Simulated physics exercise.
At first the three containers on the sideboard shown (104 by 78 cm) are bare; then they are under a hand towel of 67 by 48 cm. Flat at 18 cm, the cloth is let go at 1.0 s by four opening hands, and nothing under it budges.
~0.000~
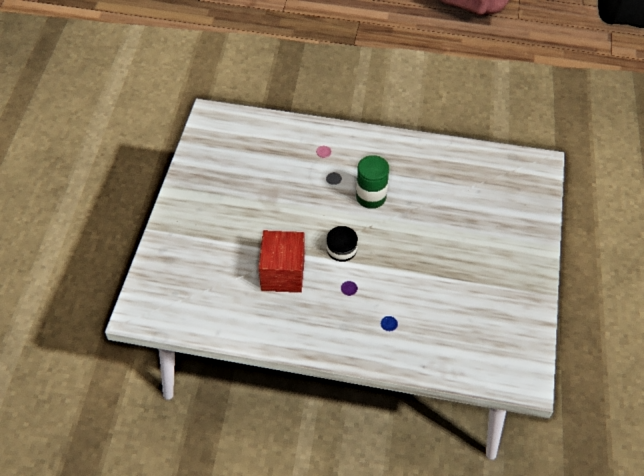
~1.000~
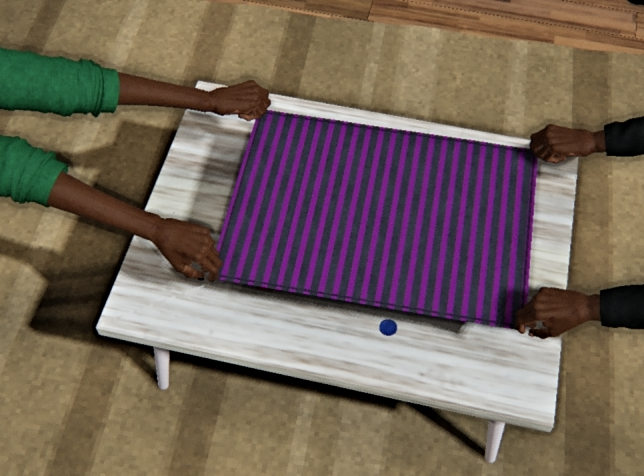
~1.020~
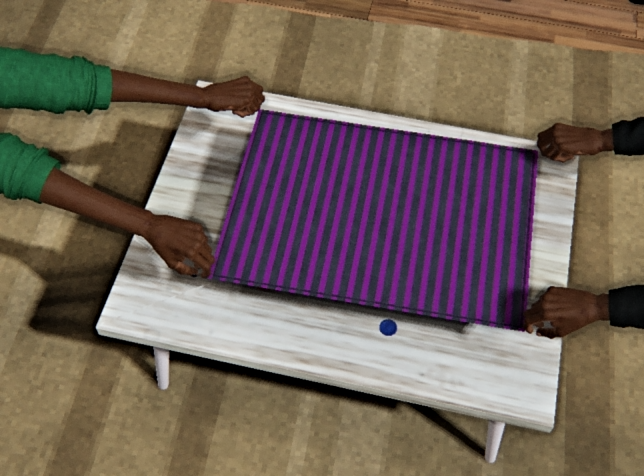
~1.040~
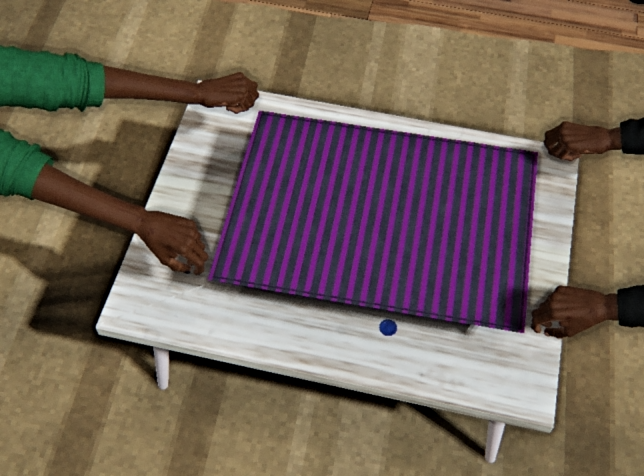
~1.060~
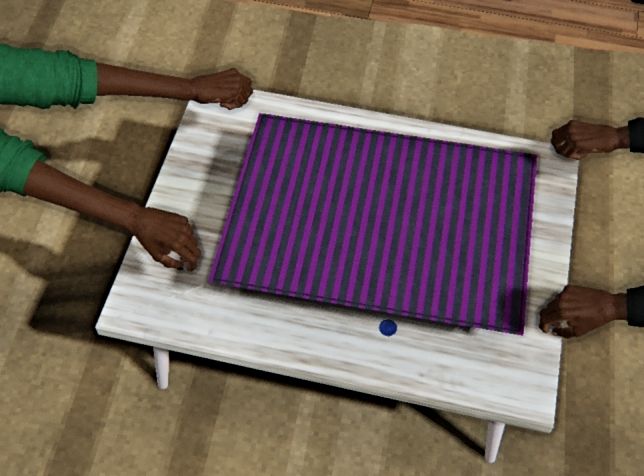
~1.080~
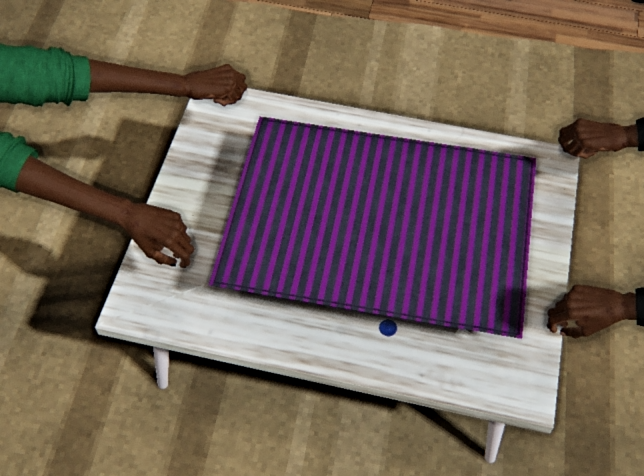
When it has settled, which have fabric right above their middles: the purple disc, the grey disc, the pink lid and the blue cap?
The purple disc vanishes under it, the grey disc still shows, the pink lid still shows, the blue cap vanishes under it.
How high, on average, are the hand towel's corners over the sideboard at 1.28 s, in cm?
1 cm.
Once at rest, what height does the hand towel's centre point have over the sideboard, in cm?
About 3 cm up.
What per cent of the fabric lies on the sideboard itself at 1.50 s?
Roughly 45 per cent.
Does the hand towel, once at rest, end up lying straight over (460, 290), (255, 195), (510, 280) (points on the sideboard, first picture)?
The first is hidden; the second is left exposed; the third is left exposed.
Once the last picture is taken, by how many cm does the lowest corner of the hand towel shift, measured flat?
4 cm.
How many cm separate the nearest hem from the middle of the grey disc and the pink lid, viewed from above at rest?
About 2 cm, 11 cm.
At 1.3 s, 45 % of it is down, spanning 65 by 51 cm, above purple disc, blue cap.
At 1.5 s, 45 % of it is down, spanning 65 by 52 cm, above purple disc, blue cap.
At 1.7 s, 45 % of it is down, spanning 65 by 52 cm, above purple disc, blue cap.
At 1.9 s, 45 % of it is down, spanning 65 by 52 cm, above purple disc, blue cap.
At 2.7 s, 45 % of it is down, spanning 65 by 52 cm, above purple disc, blue cap.
